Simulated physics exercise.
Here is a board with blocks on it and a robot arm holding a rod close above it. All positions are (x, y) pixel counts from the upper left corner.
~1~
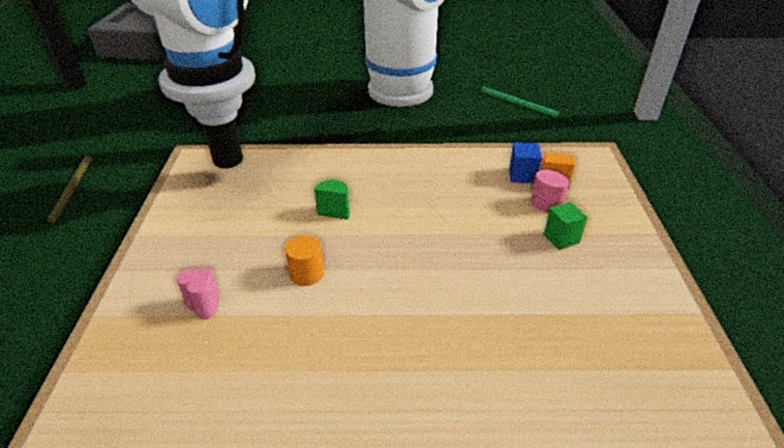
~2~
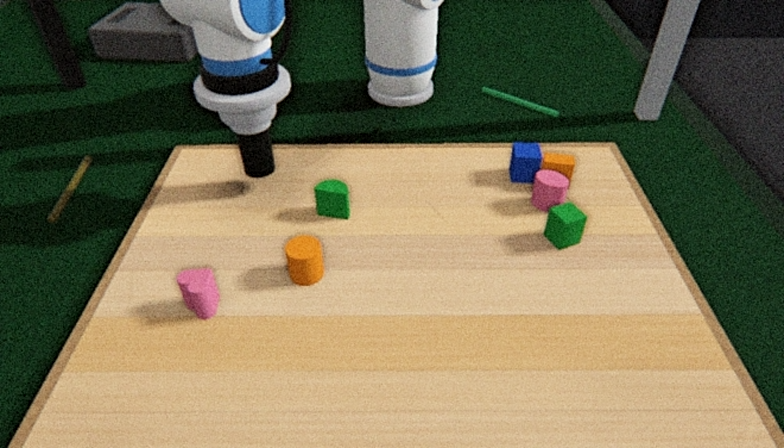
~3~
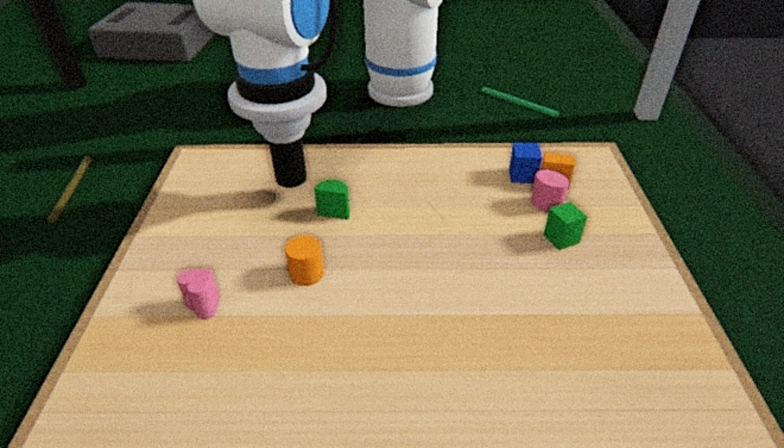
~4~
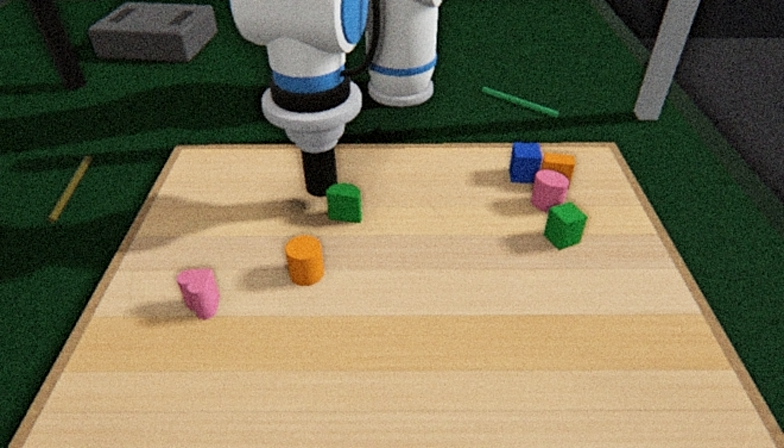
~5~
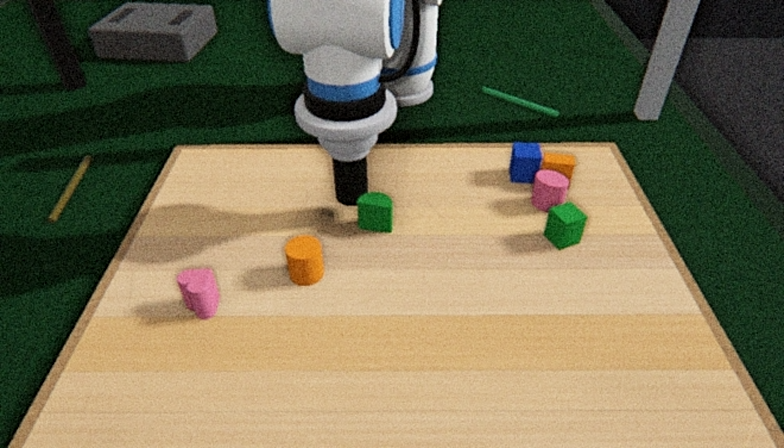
On a wooden board, a robot arm's black rod moves right and pushes a green block.
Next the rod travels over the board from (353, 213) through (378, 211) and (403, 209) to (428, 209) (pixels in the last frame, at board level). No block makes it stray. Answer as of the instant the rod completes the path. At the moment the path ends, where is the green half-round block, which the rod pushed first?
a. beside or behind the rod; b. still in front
a (beside or behind the rod)
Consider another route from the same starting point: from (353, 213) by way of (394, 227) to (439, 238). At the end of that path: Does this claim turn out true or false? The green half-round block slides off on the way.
False
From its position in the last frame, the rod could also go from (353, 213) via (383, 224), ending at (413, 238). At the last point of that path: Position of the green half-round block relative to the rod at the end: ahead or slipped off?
In the end it is ahead.
On the path given first. Halfway along, rod (391, 193); green half-round block (400, 204), turned 60° clockwise.
At the end, rod (429, 192); green half-round block (403, 204), turned 70° clockwise.
